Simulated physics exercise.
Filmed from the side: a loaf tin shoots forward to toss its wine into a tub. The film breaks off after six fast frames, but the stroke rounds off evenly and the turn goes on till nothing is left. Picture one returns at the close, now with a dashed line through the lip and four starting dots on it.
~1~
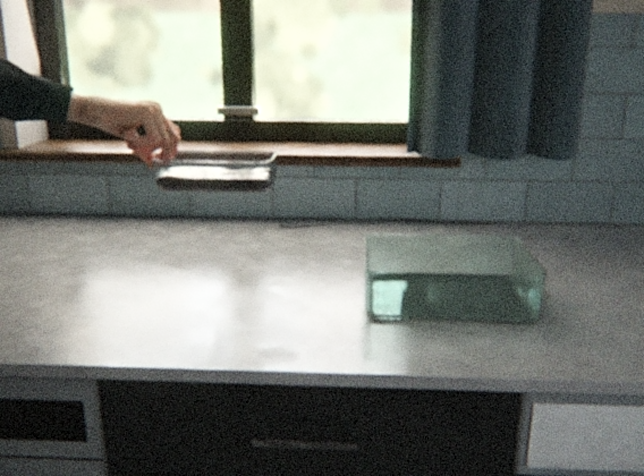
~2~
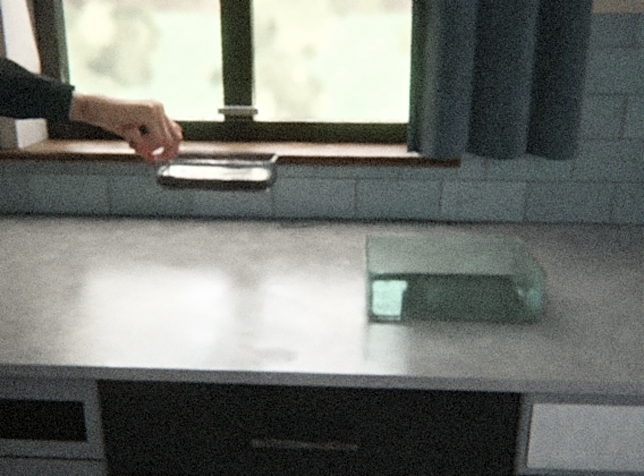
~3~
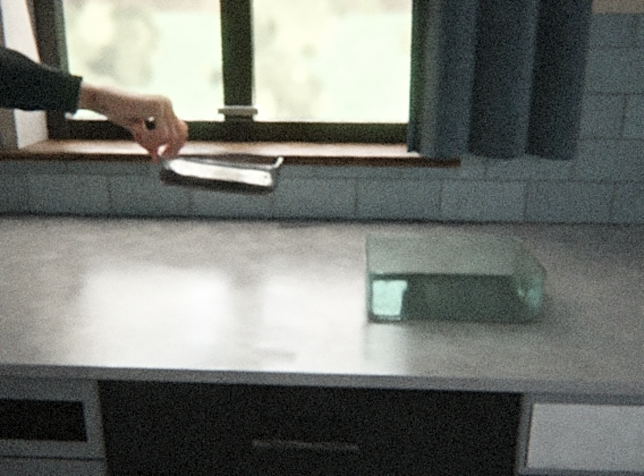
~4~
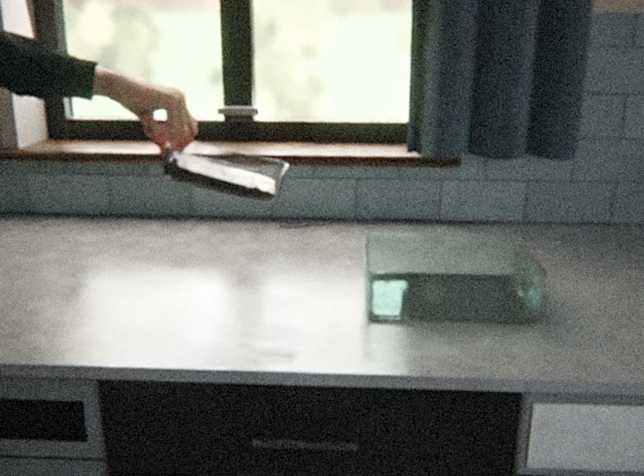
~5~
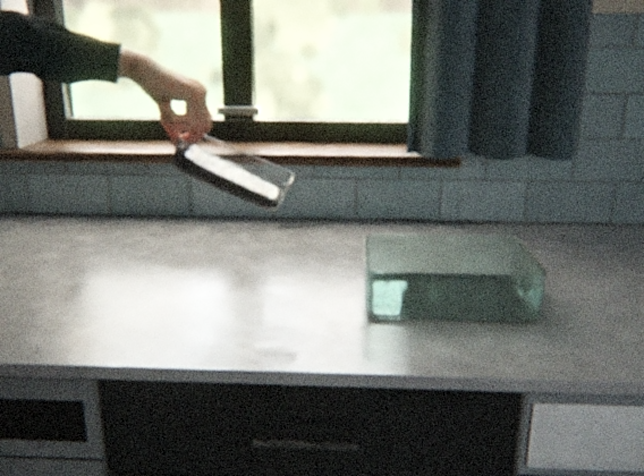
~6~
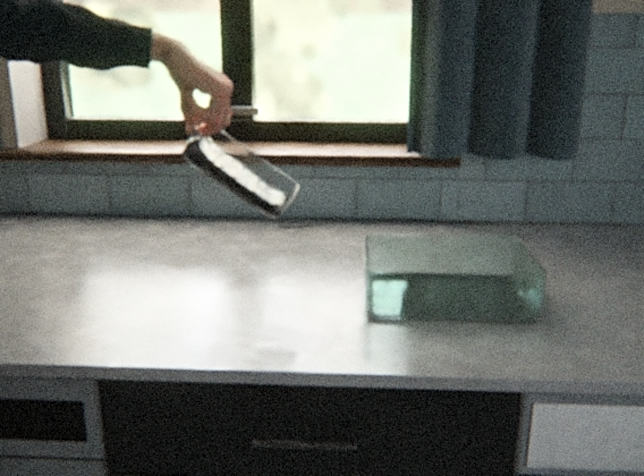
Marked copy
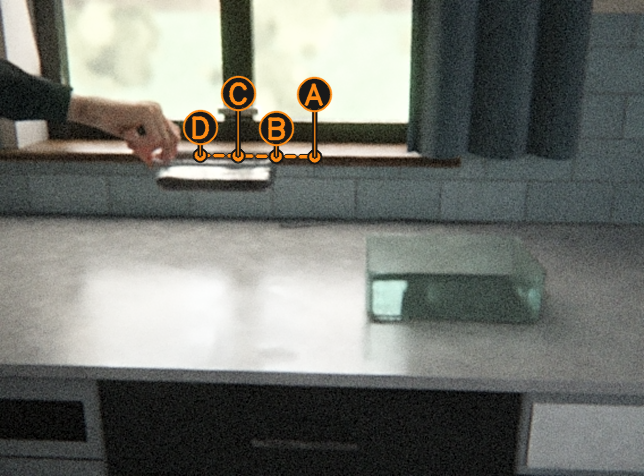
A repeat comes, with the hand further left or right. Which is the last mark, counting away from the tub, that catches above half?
Go for A.
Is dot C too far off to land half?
Yes, that goes wrong.
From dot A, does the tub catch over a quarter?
Yes.
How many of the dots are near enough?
One of the four.
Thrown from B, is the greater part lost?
Yes, it does.
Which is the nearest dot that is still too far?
Here it is dot B.
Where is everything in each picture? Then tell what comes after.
The first frame shows upright, lip at (272, 156); tub from (366, 316) to (539, 320); nothing has left yet.
The second frame shows upright, lip at (274, 157); nothing has left yet.
The third frame shows tipped about 5°, lip at (278, 161); nothing has left yet.
The fourth frame shows tipped about 12°, lip at (284, 168); nothing has left yet.
The fifth frame shows tipped about 23°, lip at (291, 179); nothing has left yet.
The sixth frame shows tipped about 35°, lip at (296, 190); nothing has left yet.
In orange, A at (314, 156); B at (276, 156); C at (238, 155); D at (200, 155).
For dot A, about 87 % lands in the tub, 5 % falls short and 8 % goes beside or beyond.
For dot B, about 17 % lands in the tub, 79 % falls short and 3 % goes beside or beyond.
For dot C, about 0 % lands in the tub, 98 % falls short.
For dot D, about 0 % lands in the tub, 99 % falls short.
